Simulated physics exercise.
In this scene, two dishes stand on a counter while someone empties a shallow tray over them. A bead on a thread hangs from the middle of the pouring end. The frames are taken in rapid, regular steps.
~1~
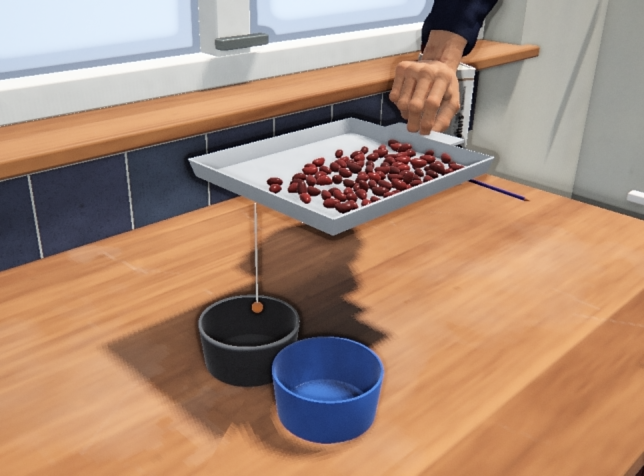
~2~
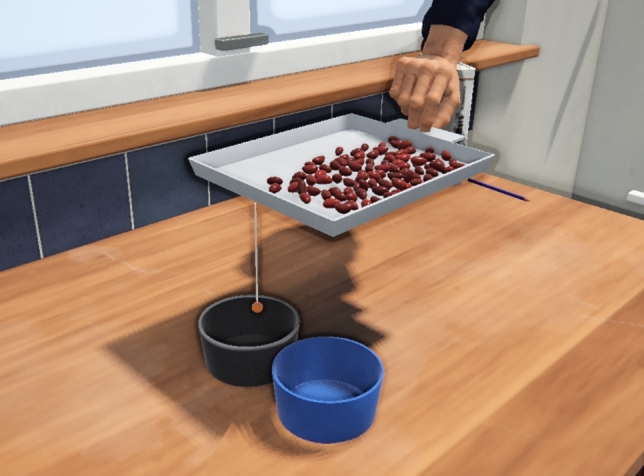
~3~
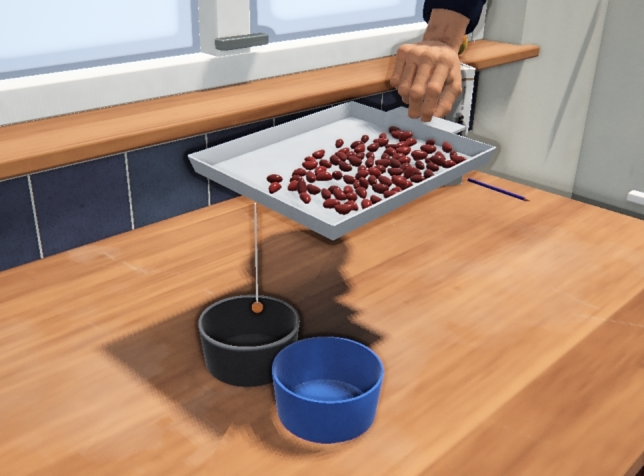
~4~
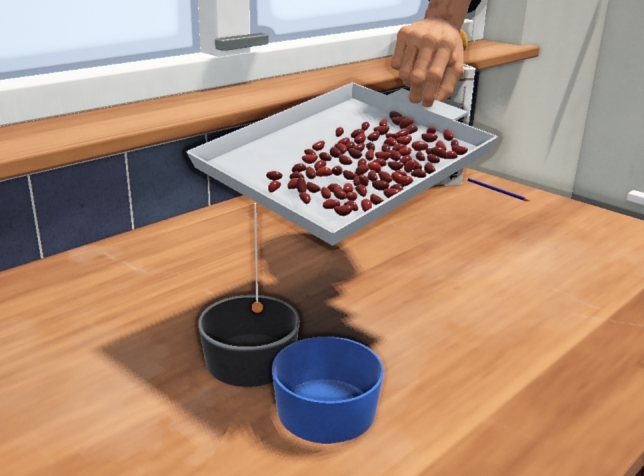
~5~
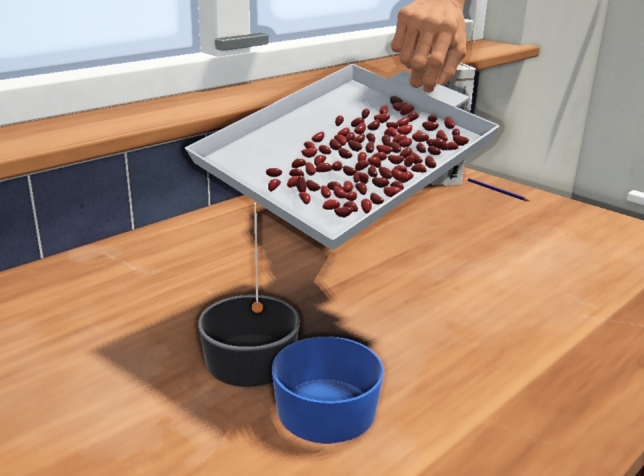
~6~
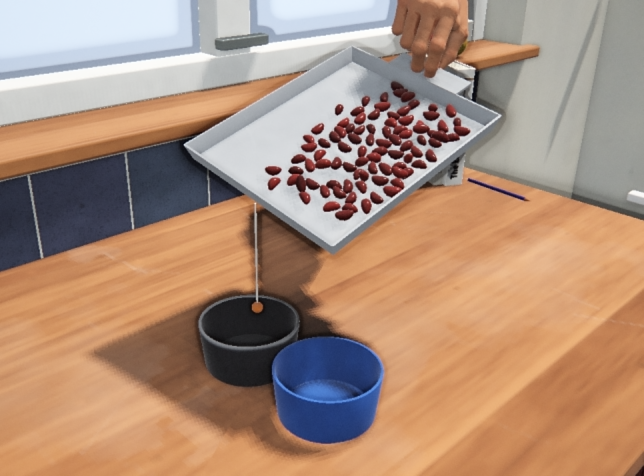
At first, a hand holds a shallow grey tray of red kidney beans nearly level above a black dish and a blue dish on a wooden counter. Then the hand rises, lifting the tray's far side so it slants toward the viewer, its near corner dipping slightly, while the beans spread little and the hanging bead stays still.
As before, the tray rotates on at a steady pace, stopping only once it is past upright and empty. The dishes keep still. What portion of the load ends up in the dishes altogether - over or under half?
Most likely the dishes will collect the majority of it.
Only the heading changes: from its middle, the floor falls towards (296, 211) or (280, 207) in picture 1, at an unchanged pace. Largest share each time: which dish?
Well, the one to the right comes out on top first, then the one to the right.
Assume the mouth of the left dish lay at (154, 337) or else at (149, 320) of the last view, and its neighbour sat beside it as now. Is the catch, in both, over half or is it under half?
Earlier try a minority share, later try a minority share.
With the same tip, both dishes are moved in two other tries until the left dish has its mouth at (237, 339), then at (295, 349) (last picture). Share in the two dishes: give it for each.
50 and 80 in a hundred.
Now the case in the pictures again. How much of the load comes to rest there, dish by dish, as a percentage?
Left dish: 0; right dish: 70 percent.
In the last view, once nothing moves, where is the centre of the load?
Last view, resting centre - approx. (322, 407).
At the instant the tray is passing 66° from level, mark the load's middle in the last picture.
Centre estimate: (349, 177).
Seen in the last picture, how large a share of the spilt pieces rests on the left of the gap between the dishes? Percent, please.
Share to the left: Near 40 per cent.
Shortly afterwards, tray tipped steeply; the whole lot on the tray.
Next, tray tipped past a quarter turn; all but a few on the tray; a little in the right dish; only a few in the air.
Some moments later, tray tipped past a quarter turn; near two thirds in the right dish; a little in the left dish; near a quarter outside both.
In the end, tray tipped past a quarter turn; near two thirds in the right dish; a little in the left dish; near a quarter outside both.
